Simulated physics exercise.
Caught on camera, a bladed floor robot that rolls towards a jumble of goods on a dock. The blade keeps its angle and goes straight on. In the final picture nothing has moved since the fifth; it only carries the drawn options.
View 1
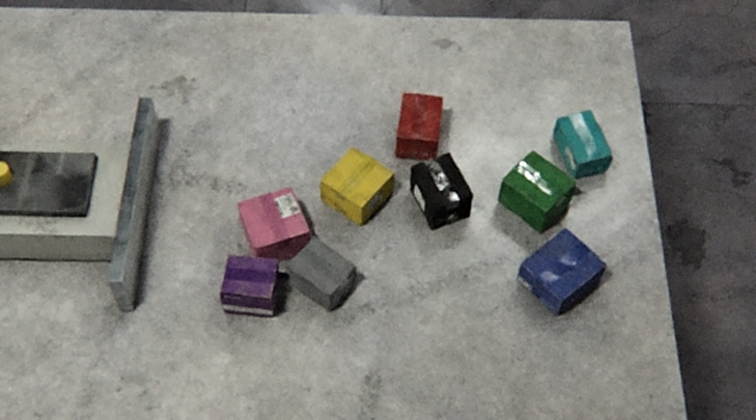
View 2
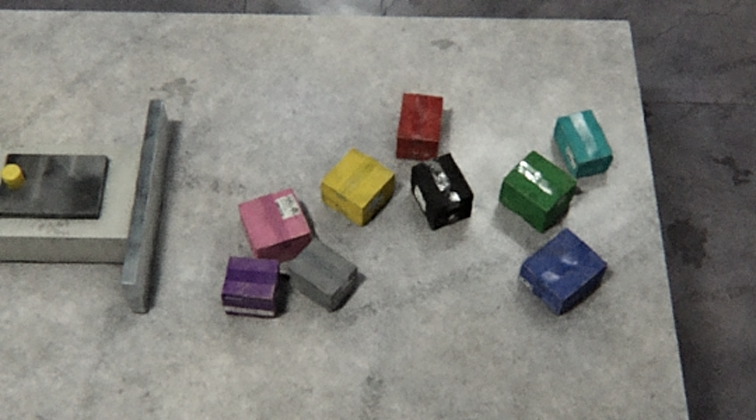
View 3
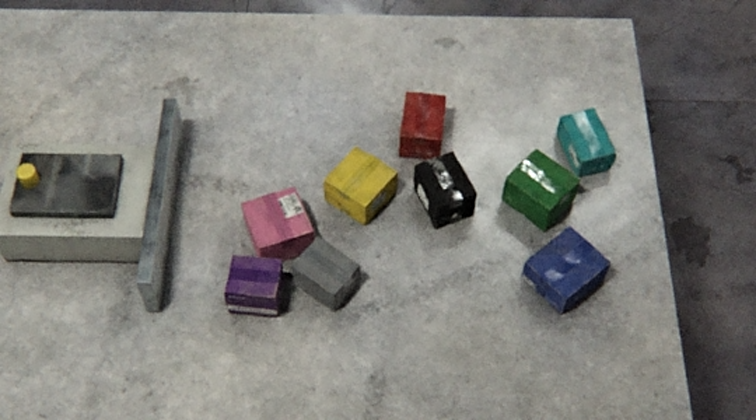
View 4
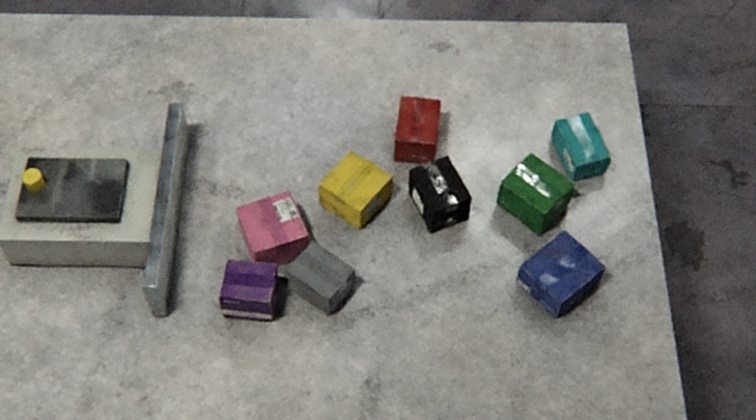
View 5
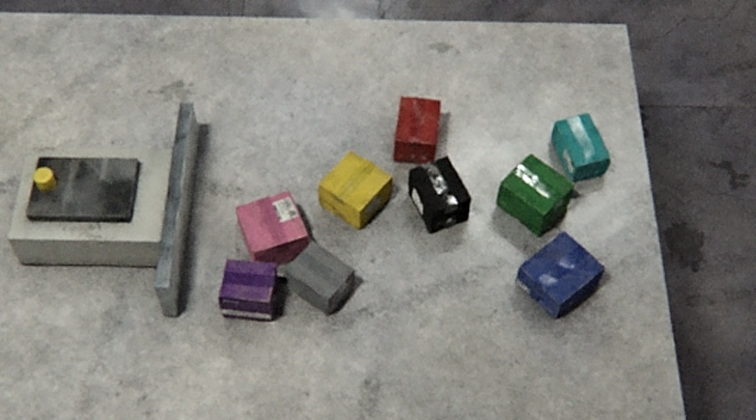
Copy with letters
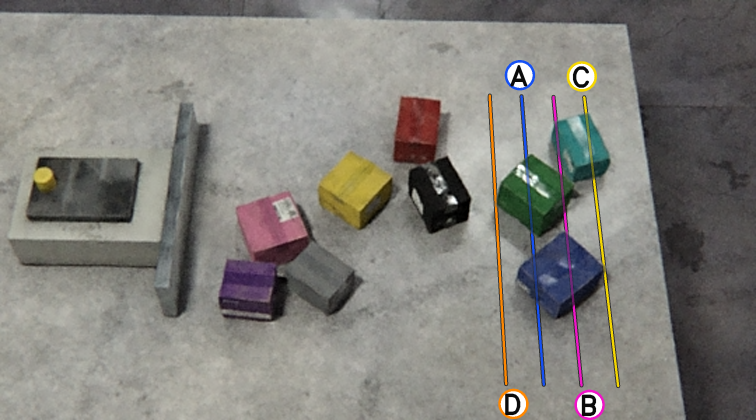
A bladed floor robot creeping slowly right across a grey surface towards a jumble of colourful boxes, which stay in place.
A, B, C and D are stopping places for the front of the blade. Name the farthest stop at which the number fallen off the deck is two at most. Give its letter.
It can go as far as B.
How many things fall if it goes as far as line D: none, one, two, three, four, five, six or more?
By then, none.
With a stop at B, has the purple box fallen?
No.
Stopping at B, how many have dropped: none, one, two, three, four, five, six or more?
In all, two.
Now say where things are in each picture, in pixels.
In the first frame, purple box (251, 286); turquoise box (583, 144); robot (48, 183).
In the second frame, robot (60, 185); yellow box (358, 186).
In the third frame, robot (75, 184); blue box (566, 270).
In the fourth frame, robot (81, 189); grey box (322, 278).
In the fifth frame, robot (92, 188); purple box (250, 290); turquoise box (581, 148); green box (535, 195).
On the copy, A at (532, 228); B at (566, 229); C at (600, 230); D at (497, 228).
On B. First, robot (234, 191); purple box (347, 290); grey box (407, 281).
Then, robot (377, 193); green box (596, 197); turquoise box (588, 146).
Finally, robot (487, 195); green box over the edge; blue box over the edge; two fallen.
By contrast, A is within the limit but short; C drops four; D is within the limit but short.
